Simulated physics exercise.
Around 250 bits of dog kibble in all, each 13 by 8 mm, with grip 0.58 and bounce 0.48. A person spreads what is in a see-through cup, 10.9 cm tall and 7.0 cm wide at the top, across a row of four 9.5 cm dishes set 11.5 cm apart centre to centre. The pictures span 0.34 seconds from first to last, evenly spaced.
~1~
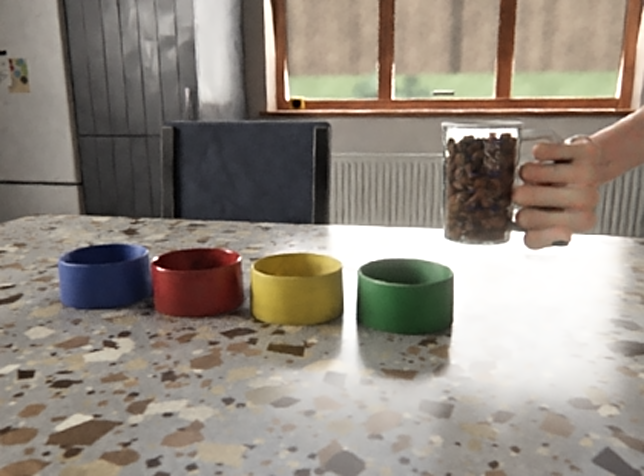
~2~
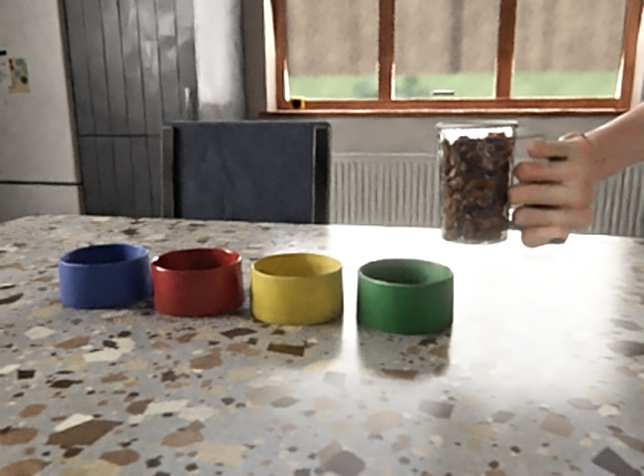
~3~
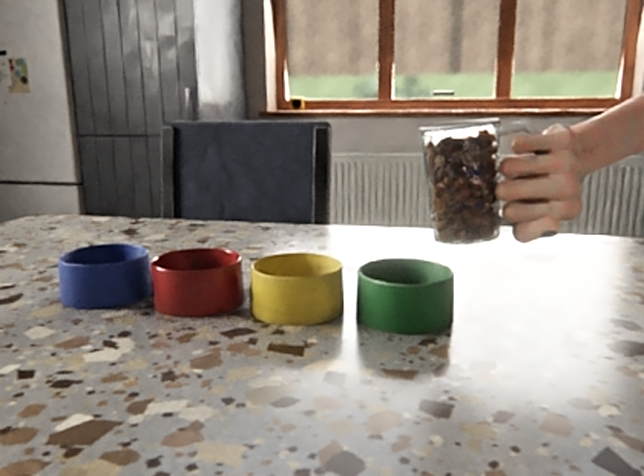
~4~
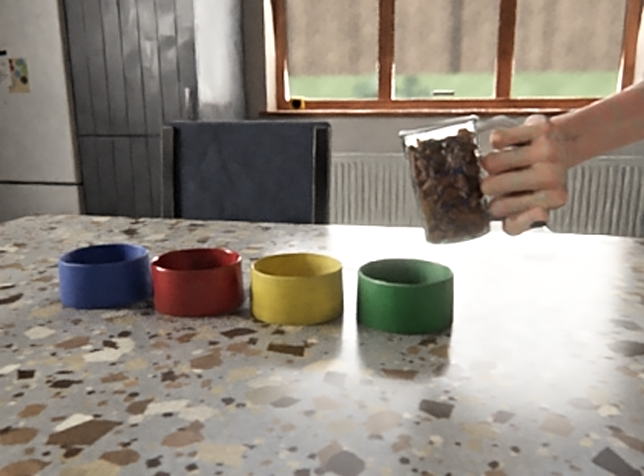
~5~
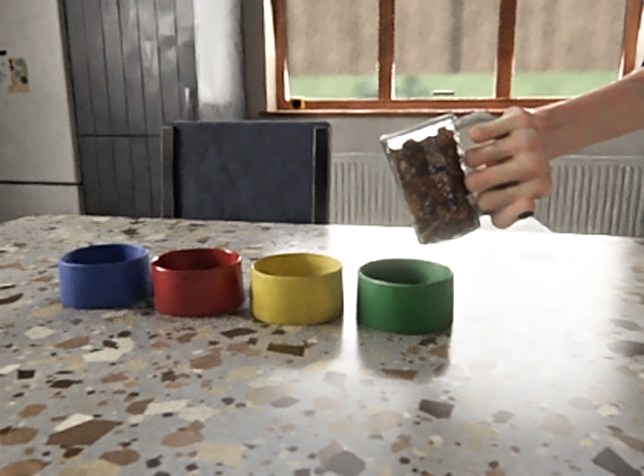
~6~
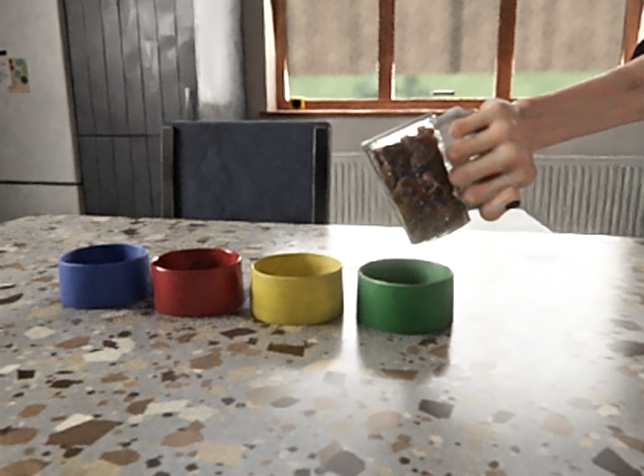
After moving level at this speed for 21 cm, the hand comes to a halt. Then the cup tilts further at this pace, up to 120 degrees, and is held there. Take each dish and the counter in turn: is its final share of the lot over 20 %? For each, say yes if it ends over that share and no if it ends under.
Red dish - yes, blue dish - no, green dish - no, yellow dish - no, counter - no.
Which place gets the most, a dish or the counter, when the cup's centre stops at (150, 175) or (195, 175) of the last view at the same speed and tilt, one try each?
Most lands at blue on the first run and at counter on the second.
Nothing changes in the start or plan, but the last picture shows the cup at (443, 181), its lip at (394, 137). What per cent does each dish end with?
Final shares - red 90 %, blue 0 %, green 0 %, yellow 0 %.
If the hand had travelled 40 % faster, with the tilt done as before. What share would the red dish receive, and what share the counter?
Red: 90; counter: 10.
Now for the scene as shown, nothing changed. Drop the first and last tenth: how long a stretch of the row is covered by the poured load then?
Some 6 cm.
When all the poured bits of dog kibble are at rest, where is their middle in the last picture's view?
Centre at rest: Approx. (205, 277) px.
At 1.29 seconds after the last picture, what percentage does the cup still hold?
About 35 percent of the load.
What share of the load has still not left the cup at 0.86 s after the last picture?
Close to 90 % of the load.
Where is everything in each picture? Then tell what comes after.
The first frame shows cup at (479, 182), tilt 0 degrees, lip at (444, 124), moved 0.0 cm; middle of the pieces at (477, 184); green dish at (405, 271); yellow dish at (297, 265); red dish at (197, 259); blue dish at (104, 254).
The second frame shows cup at (475, 182), tilt 2 degrees, lip at (438, 125), moved 0.4 cm; middle of the pieces at (473, 184).
The third frame shows cup at (463, 182), tilt 7 degrees, lip at (421, 129), moved 1.6 cm; middle of the pieces at (461, 184).
The fourth frame shows cup at (448, 181), tilt 12 degrees, lip at (401, 134), moved 3.0 cm; middle of the pieces at (446, 184).
The fifth frame shows cup at (433, 181), tilt 18 degrees, lip at (382, 139), moved 4.4 cm; middle of the pieces at (431, 184).
The sixth frame shows cup at (418, 181), tilt 24 degrees, lip at (364, 144), moved 5.8 cm; middle of the pieces at (417, 183); green dish at (405, 271); yellow dish at (297, 265); red dish at (197, 259); blue dish at (104, 254).
Then, 0.52 s after the last picture, tilt 70 degrees; cup holds 100 %.
Then, 0.86 s after the last picture, tilt 100 degrees; cup holds 90 %, red 5 %.
Then, 1.29 s after the last picture, tilt 120 degrees; cup holds 35 %, red 60 %.
In the end, red 90 %, blue 0 %, green 0 %, yellow 0 %, counter 10 %.
